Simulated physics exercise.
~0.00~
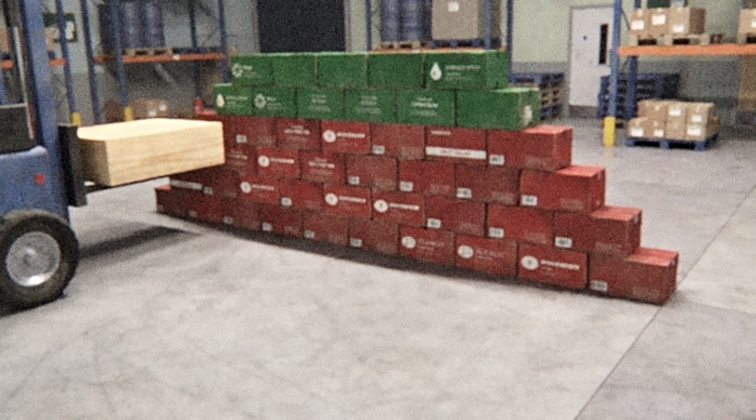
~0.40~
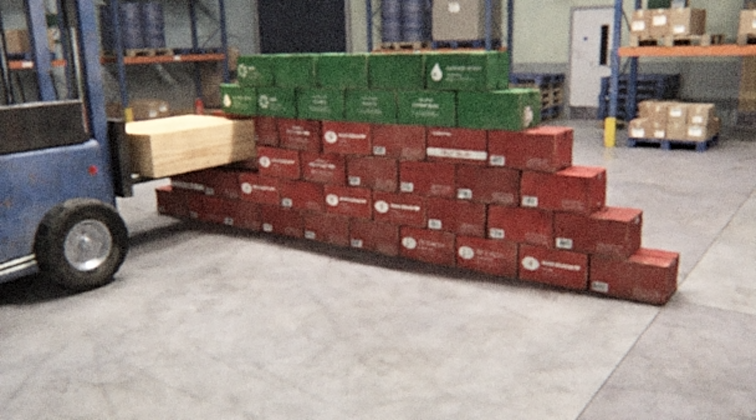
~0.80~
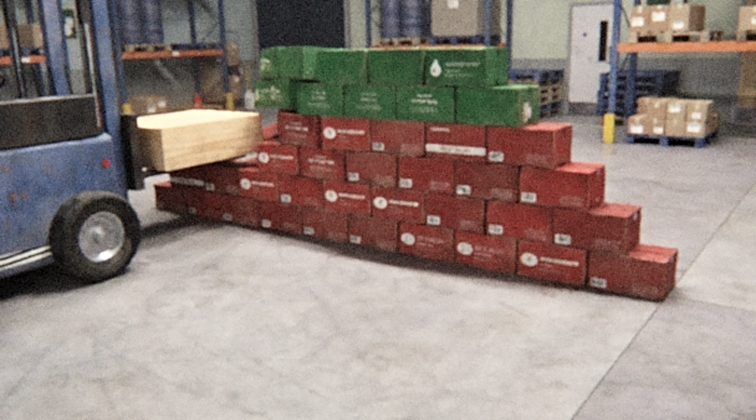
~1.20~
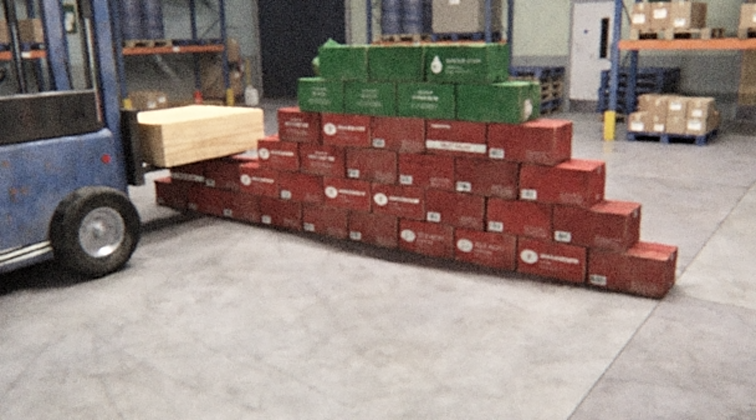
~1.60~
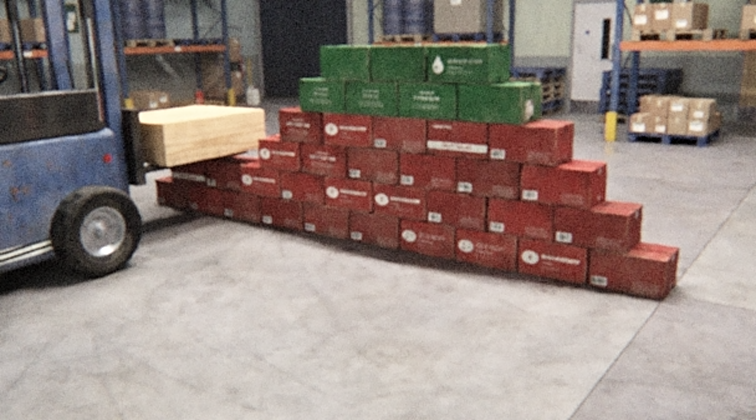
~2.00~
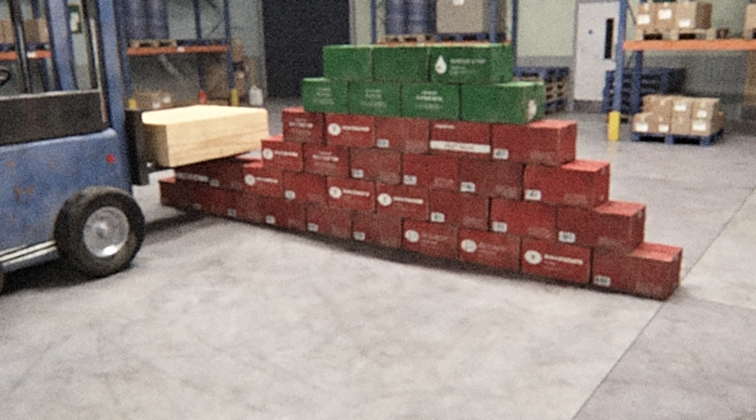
A lift truck pushes its load into a carton wall, knocking away the left-end cartons.
